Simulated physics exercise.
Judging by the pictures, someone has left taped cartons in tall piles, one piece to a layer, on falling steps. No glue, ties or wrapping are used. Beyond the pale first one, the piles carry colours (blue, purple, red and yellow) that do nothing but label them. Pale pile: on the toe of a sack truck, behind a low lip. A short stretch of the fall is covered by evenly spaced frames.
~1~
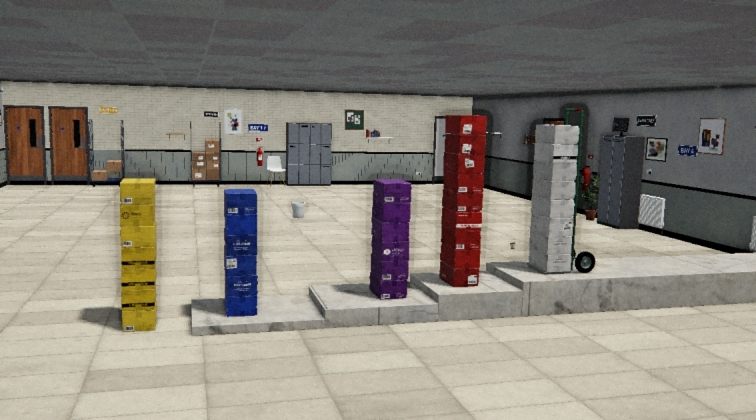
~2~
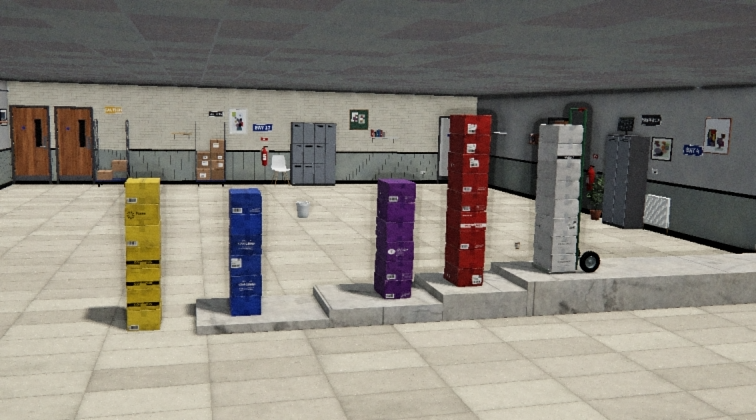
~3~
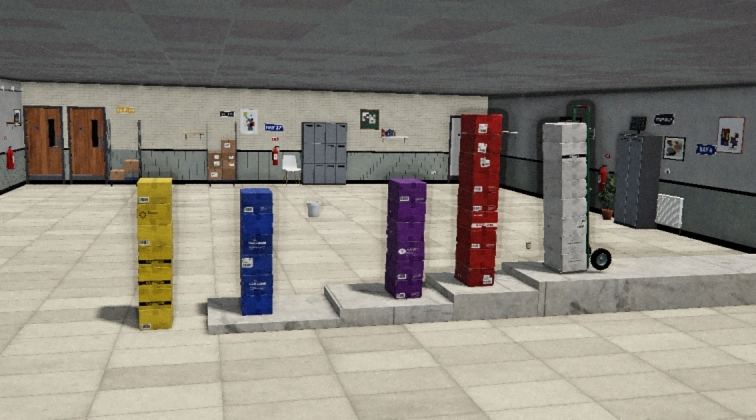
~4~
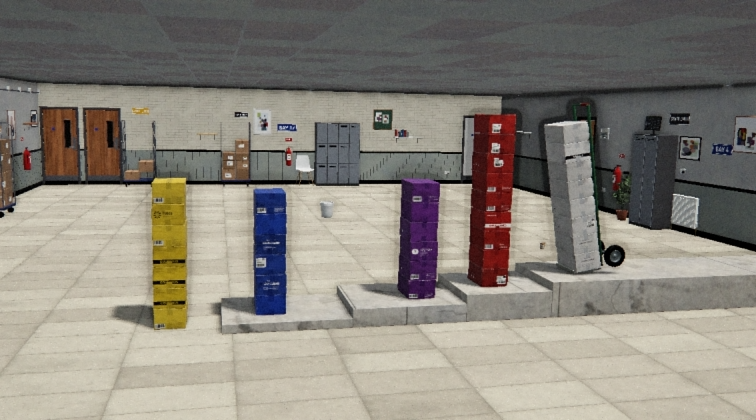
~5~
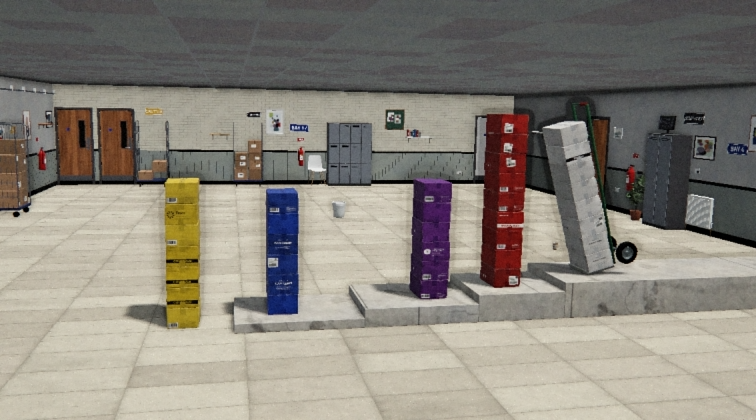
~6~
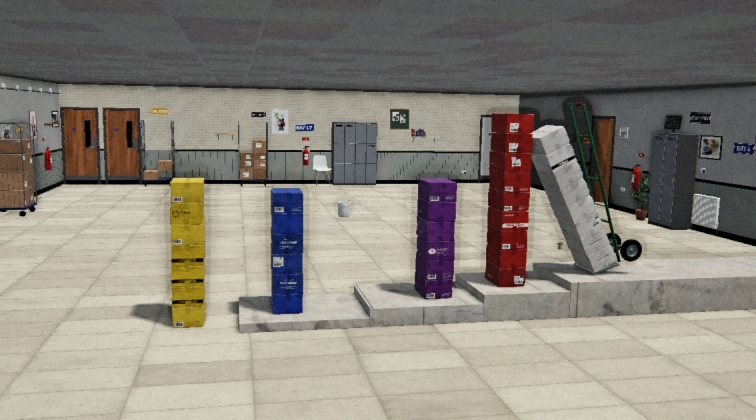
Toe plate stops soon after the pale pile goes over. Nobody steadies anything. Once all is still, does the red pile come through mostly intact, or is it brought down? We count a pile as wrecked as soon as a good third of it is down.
It is brought down.
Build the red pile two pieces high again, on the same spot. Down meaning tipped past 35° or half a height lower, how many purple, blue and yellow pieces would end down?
You'd end up with purple at 6, blue at 0 and yellow at 0.
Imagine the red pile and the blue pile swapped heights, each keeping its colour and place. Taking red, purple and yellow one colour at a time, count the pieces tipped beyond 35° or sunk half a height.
Red 5, purple 5, yellow 0.
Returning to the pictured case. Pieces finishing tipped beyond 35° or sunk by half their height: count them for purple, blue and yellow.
Per-colour tally: Purple = 6; blue = 6; yellow = 7.
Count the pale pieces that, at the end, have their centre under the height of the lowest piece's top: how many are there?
I make it 4 all told.
Just after the last frame, 8 of the pale pile down; none of the 9 red cartons down (0 of 28 in all colours); top red carton tilted clearly, half its height lower; top purple carton moved half its height.
A moment on, 8 of the pale pile down; 8 of the 9 red cartons down (20 of 28 in all colours); top red carton on its side; top purple carton on its side.
When it is over, 8 of the pale pile down; 8 of the 9 red cartons down (27 of 28 in all colours); top red carton upside down; top yellow carton upside down. In pixels of the last frame, middles, top red carton near (292, 292), top yellow carton near (106, 283).
